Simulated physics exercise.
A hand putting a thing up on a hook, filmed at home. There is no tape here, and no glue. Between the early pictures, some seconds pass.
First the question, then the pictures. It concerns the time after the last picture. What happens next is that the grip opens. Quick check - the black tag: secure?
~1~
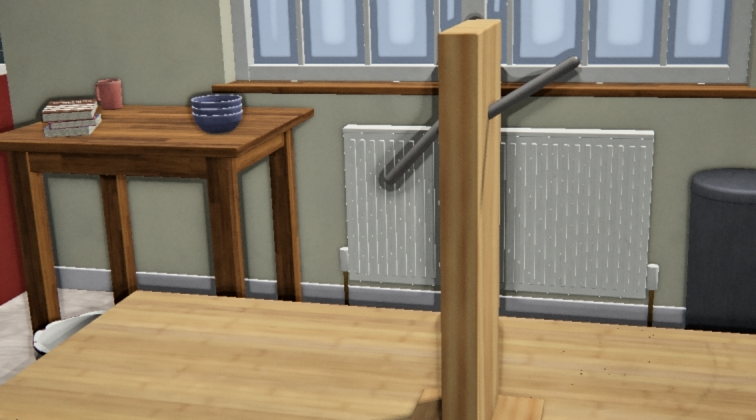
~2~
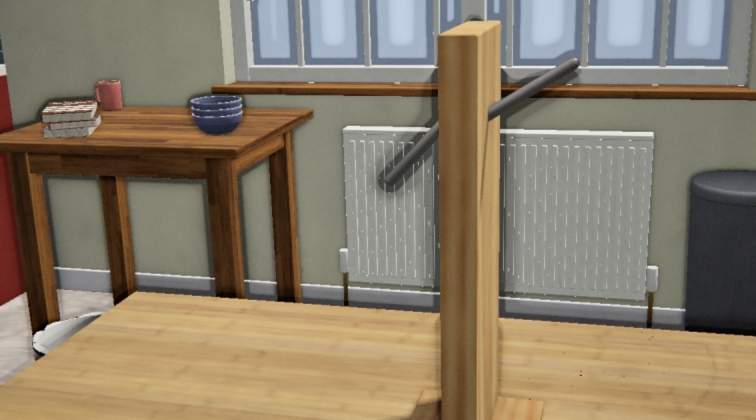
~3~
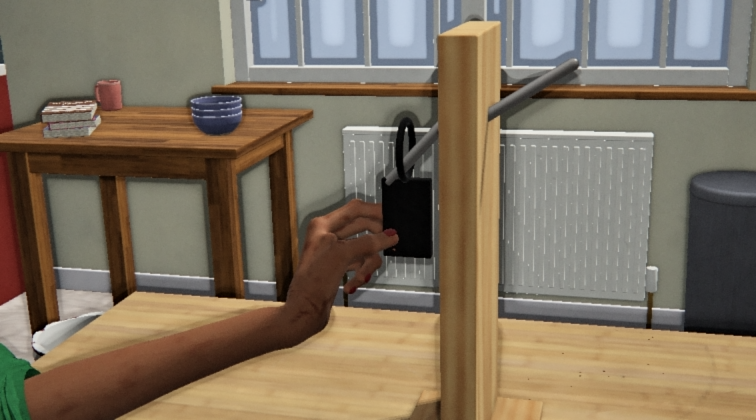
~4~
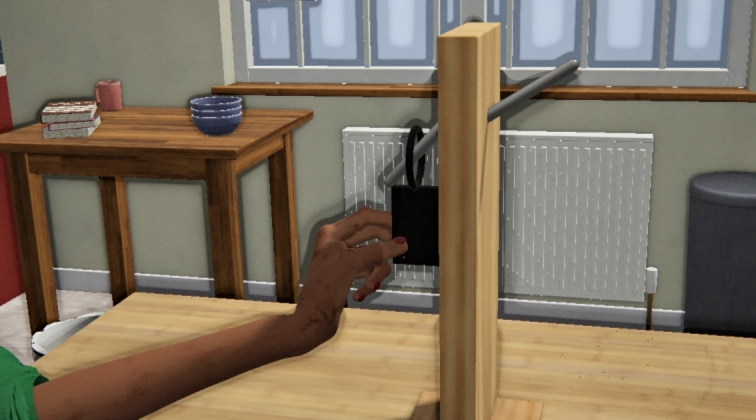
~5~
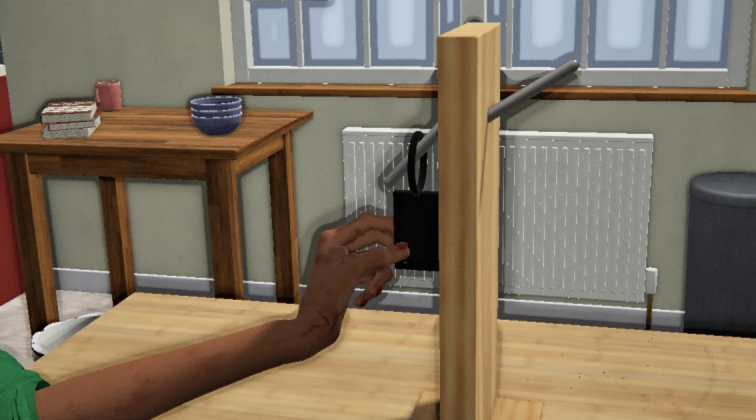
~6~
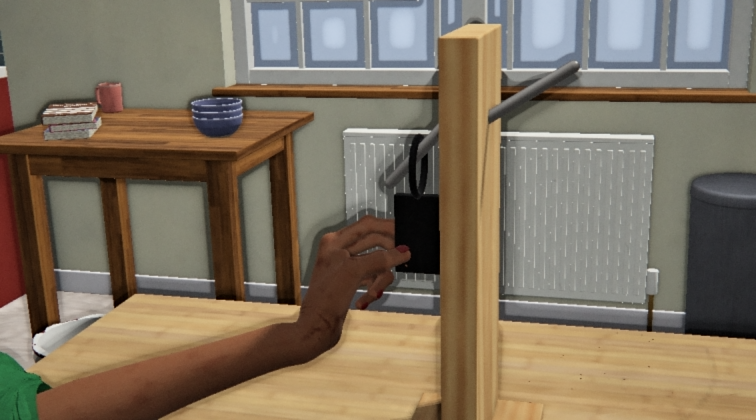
Not secure, it falls.
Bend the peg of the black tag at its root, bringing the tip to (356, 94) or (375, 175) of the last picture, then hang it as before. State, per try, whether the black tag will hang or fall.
One after the other, it stays caught and plunges.
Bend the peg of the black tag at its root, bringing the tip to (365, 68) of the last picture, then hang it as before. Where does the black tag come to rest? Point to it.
Close to (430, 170).
Then, 0.16 s on from there, black tag turned 27° from its first pose near (397, 254).
Then, 0.26 s on from there, black tag on its way down near (364, 374).
Then, 0.40 s on from there, black tag at the bottom near (292, 401).
In the end, the black tag falls off, near (289, 408).
